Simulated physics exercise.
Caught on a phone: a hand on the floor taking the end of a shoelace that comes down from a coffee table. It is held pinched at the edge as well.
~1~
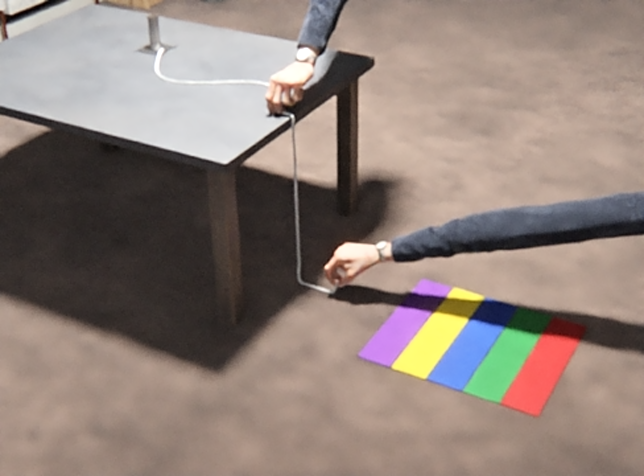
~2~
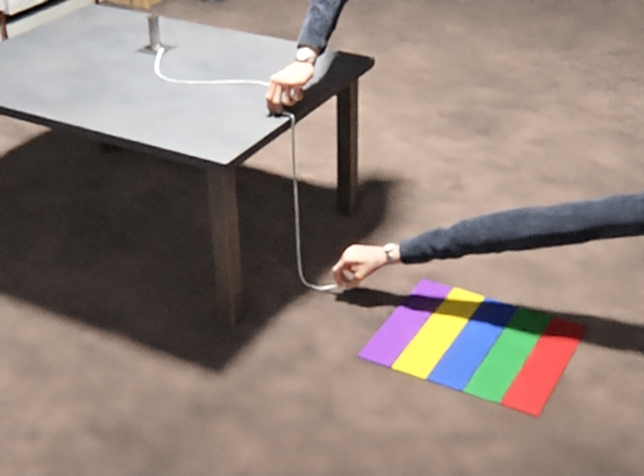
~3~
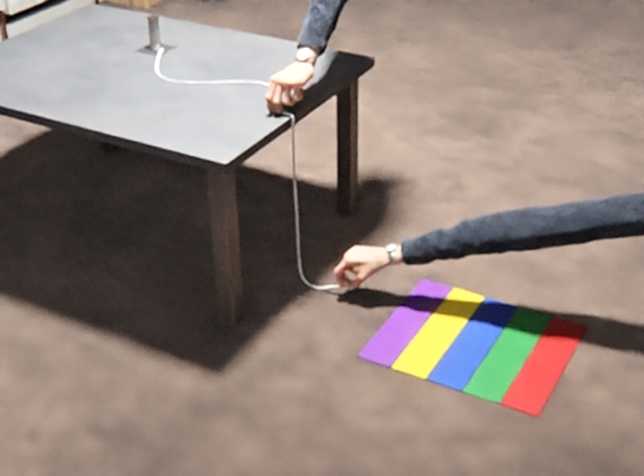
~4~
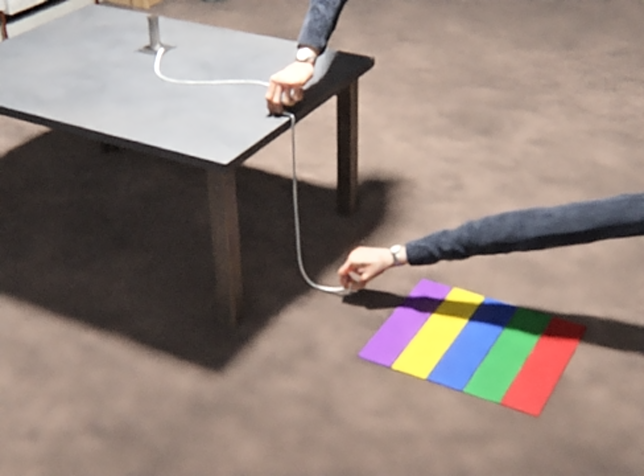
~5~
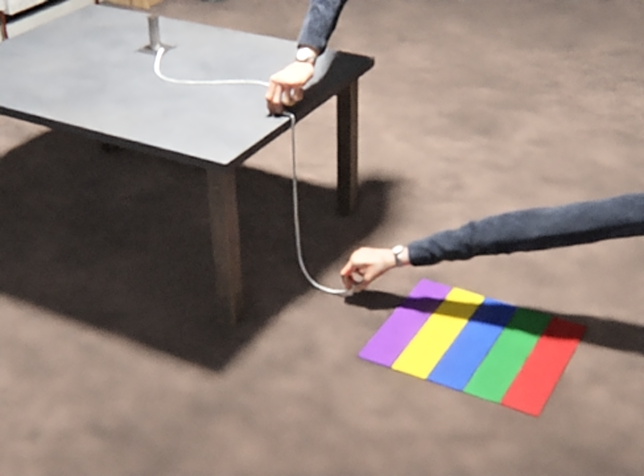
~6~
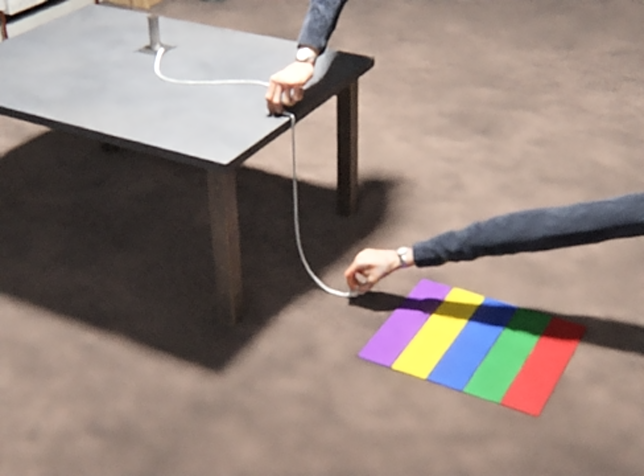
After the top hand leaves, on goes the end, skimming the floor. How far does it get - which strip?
Green.
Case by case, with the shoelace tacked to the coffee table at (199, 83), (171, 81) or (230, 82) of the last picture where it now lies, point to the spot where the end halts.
First try (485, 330), second try (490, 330), third try (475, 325).
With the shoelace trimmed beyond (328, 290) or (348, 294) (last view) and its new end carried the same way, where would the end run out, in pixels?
Try one: (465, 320); try two: (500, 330).
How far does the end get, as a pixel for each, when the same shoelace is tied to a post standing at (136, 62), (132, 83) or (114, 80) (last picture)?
Around (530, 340), then (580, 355), then (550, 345).
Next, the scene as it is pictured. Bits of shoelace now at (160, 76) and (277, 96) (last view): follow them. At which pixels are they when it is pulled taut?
The first moves to (207, 68), the second to (304, 113).
Soon after, end near (450, 317); over yellow.
Then, end near (493, 330); over blue.
At full stretch, end near (520, 338); over green. Over green.
